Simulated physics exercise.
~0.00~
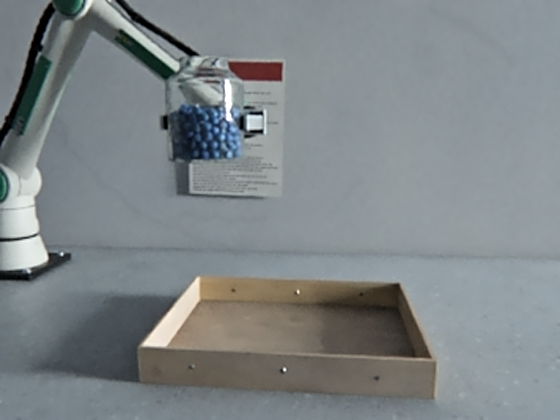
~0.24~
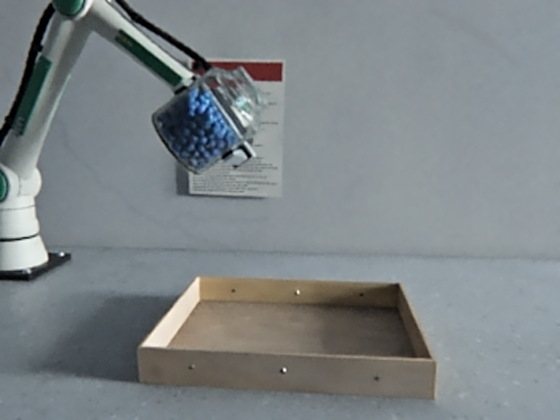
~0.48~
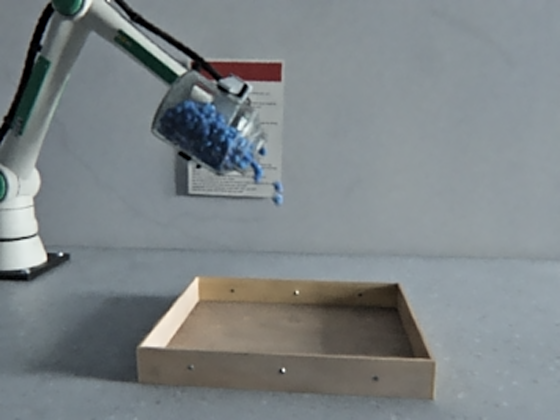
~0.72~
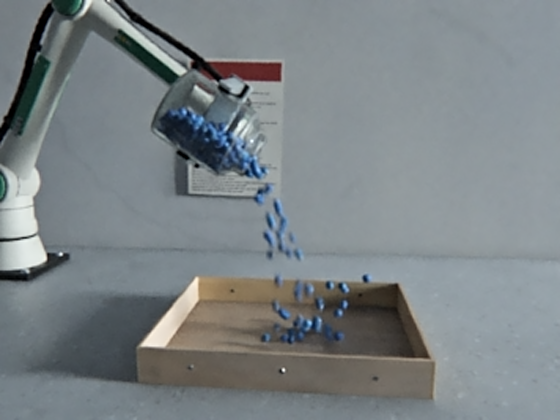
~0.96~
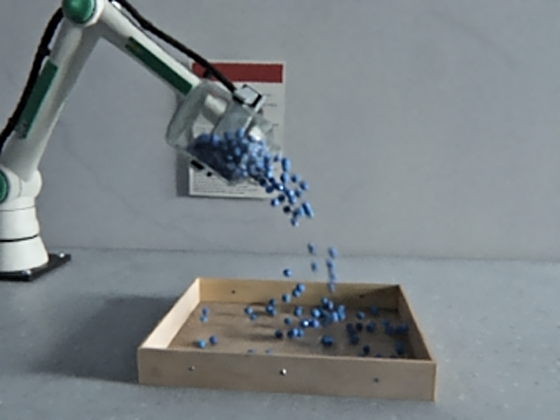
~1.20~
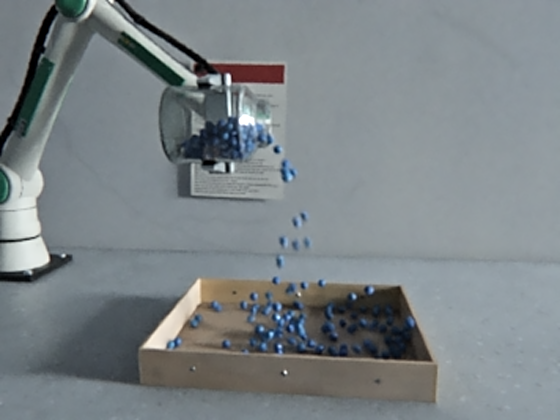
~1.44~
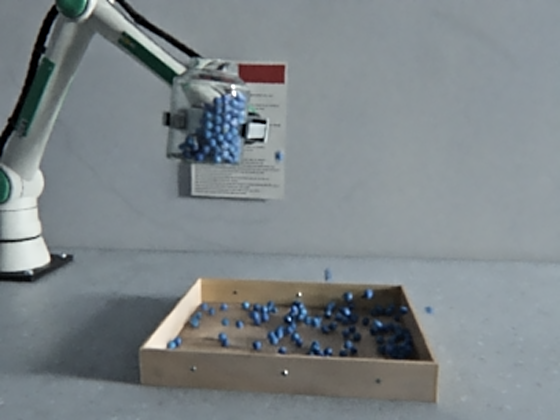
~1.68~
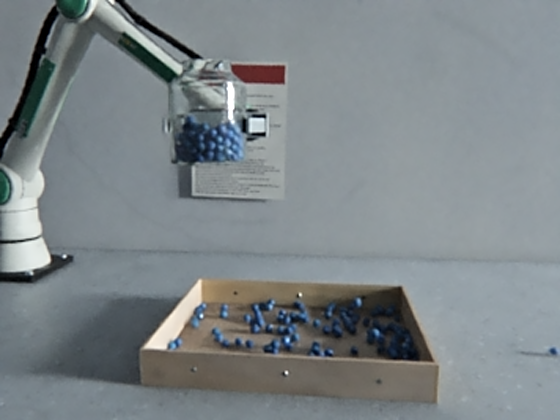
Blue beads pouring from a clear jar tipped by a robot arm, scattering across a wooden tray before the part-full jar rights itself.
